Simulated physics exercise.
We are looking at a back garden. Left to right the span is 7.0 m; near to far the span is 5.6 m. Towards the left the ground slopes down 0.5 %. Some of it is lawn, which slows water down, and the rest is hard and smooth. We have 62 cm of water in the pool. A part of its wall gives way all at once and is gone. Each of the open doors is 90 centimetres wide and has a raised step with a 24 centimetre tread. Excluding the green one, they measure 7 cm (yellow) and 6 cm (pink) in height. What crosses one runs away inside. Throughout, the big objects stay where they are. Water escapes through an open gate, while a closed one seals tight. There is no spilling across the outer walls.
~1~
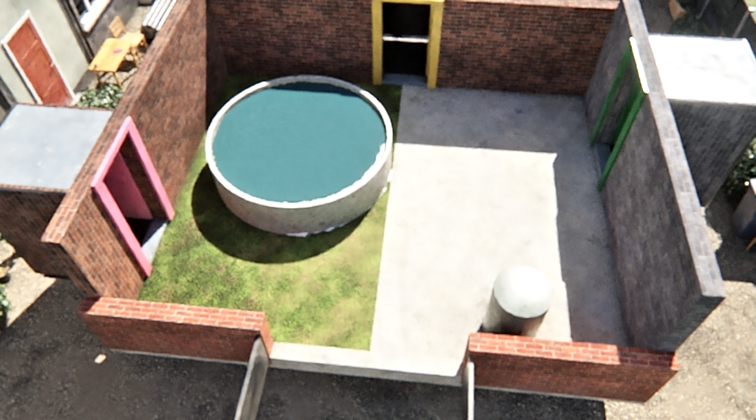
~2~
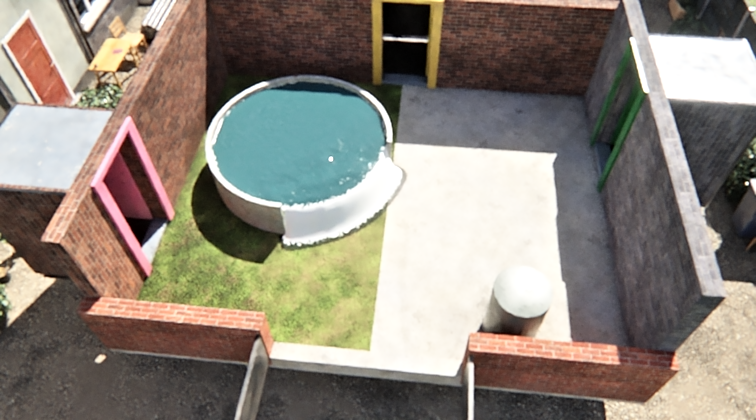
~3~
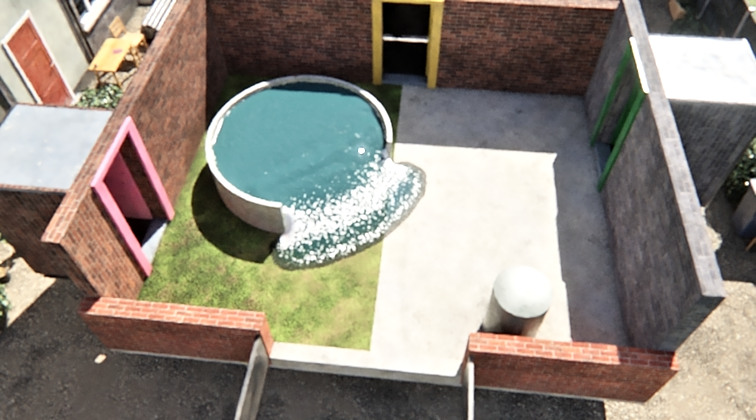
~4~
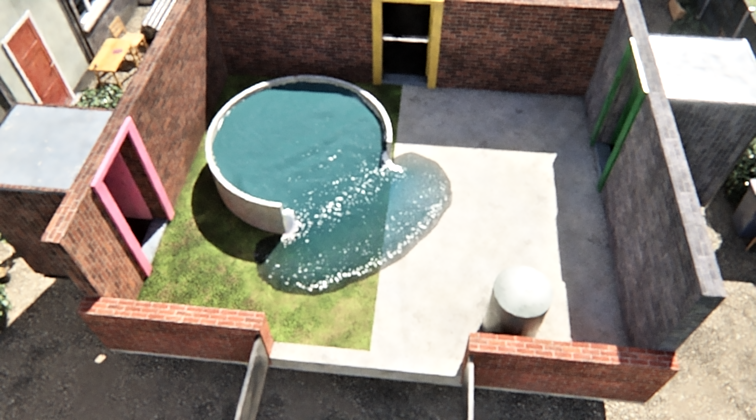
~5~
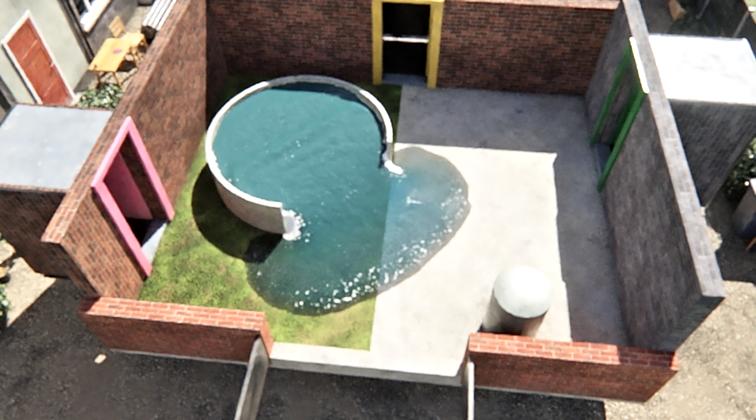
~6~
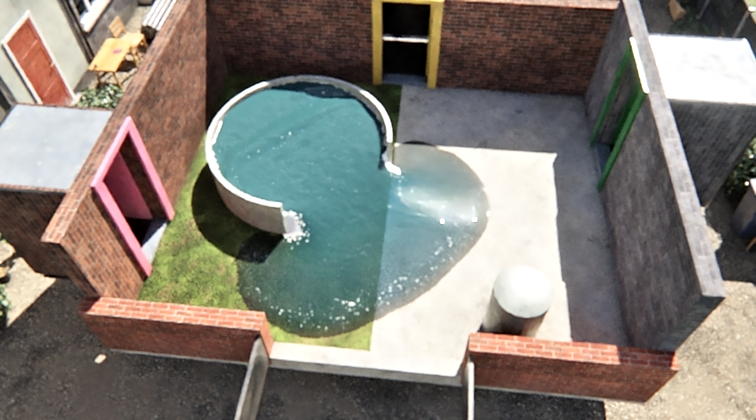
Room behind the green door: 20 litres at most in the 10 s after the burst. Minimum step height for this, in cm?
Roughly 6.5 cm.
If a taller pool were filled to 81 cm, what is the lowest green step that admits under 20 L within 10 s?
10.0 cm.
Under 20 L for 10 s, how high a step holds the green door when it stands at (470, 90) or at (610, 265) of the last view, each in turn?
Around 7.5 and 22 cm respectively.
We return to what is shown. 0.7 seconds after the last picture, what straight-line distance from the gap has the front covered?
3.6 m.
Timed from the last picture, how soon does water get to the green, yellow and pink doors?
It reaches green at 1.3 s, yellow at 5.0 s, and pink at 4.0 s.
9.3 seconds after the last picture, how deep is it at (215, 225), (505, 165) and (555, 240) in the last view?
About 4, 9 and 5 cm respectively.
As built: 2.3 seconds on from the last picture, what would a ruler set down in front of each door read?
Depths, in cm - green: 8, yellow: 0, pink: 0.
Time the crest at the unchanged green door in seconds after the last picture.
Peak time: About 4.0 s.
Then, 0.7 s after the last picture water covers 45 % of the floor, deepest (32 cm) near (497, 304); it has not reached the green door.
Then, 2.3 s after the last picture water covers 55 % of the floor, deepest (34 cm) near (611, 314); 8 cm at the green door, 0 litres in over its 13 cm step.
Then, 9.3 s after the last picture water covers 95 % of the floor, deepest (13 cm) near (381, 84); 8 cm at the green door, 0 litres in over its 13 cm step.
At the green door as built, the water peaked near 10 cm, 4.1 s after the last picture.
Run again over the same 10 s with other heights there, 36 litres in over 5.5 cm, 11 litres over 7.5 cm. The limit of 20 litres is kept from about 6.5 cm up.
